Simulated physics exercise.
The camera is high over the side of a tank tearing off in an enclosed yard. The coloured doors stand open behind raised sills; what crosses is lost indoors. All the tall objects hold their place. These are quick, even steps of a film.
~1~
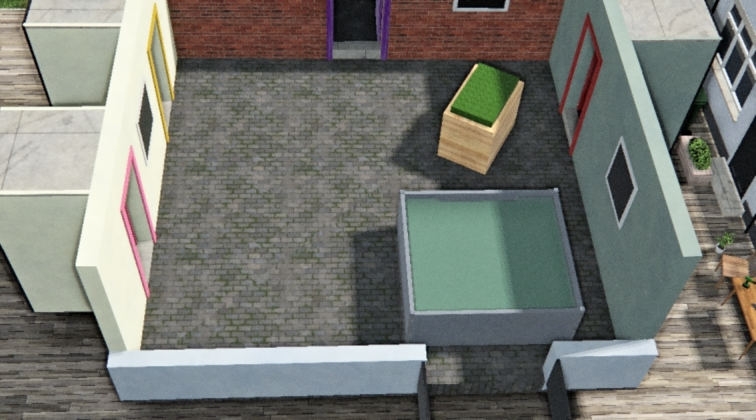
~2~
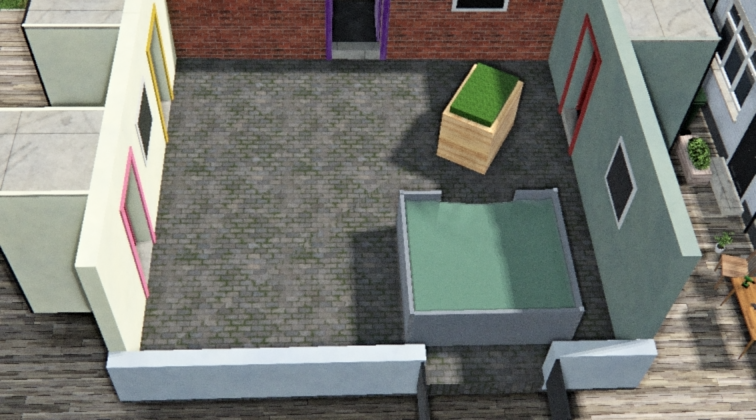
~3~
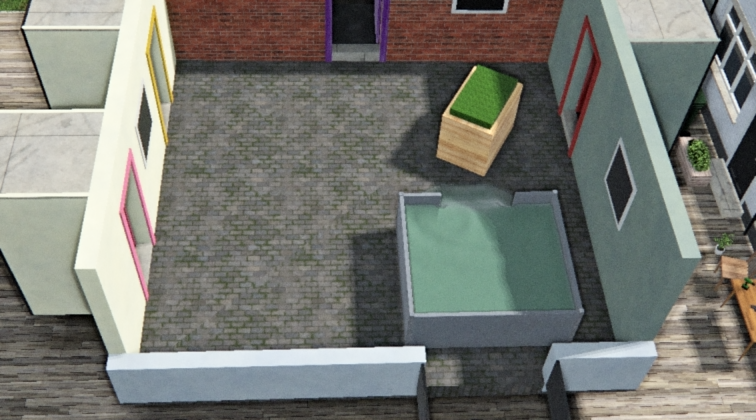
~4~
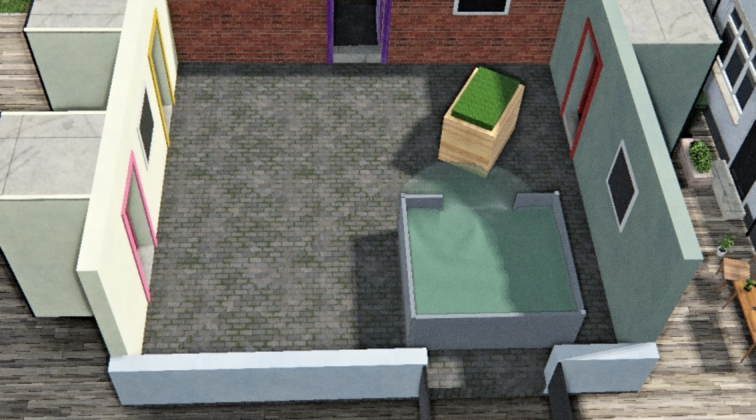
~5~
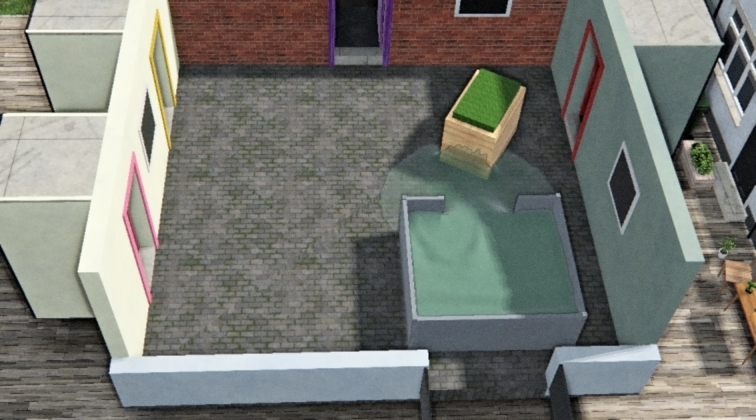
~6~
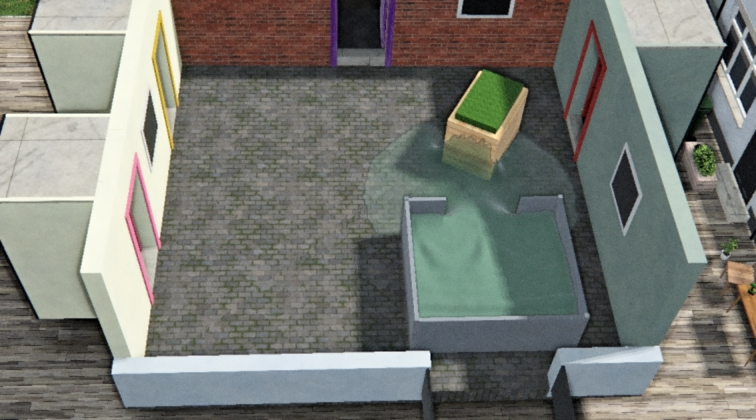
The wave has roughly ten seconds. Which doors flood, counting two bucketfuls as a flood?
In the end: The pink door holds within the limit; the purple door holds within the limit; the red door floods; the yellow door floods.
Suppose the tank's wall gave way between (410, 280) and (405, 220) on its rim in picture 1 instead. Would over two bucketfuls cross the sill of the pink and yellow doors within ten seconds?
One by one: The pink door is over, the yellow door takes more.
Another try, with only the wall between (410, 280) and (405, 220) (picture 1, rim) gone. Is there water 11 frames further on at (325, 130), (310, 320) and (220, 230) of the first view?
In that order: Dry, flooded, covered.
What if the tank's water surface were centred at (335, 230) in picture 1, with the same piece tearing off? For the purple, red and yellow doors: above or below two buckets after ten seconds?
Then: The purple one floods, the red one keeps below it, the yellow one takes more.
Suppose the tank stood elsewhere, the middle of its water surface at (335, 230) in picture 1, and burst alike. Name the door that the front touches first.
I say the purple one.
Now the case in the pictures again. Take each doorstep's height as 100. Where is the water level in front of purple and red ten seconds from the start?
In turn 50 and 70 per cent.
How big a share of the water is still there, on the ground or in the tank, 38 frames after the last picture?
Near 92 in a hundred.
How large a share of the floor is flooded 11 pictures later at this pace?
I make it 50 per cent.
A moment on, water covers 25 % of the floor; the pink door not reached, the purple door wet at the sill, nothing in, the red door under two buckets in, the yellow door not reached.
Next, water covers 50 % of the floor; the pink door not reached, the purple door wet at the sill, nothing in, the red door over two buckets in, the yellow door not reached.
Then, water covers 70 % of the floor; the pink door not reached, the purple door wet at the sill, nothing in, the red door far over two buckets in, the yellow door over two buckets in.
Later, water covers 80 % of the floor; the pink door wet at the sill, nothing in, the purple door wet at the sill, nothing in, the red door far over two buckets in, the yellow door far over two buckets in.
In the end, water covers 100 % of the floor; the pink door wet at the sill, nothing in, the purple door wet at the sill, nothing in, the red door far over two buckets in, the yellow door far over two buckets in.
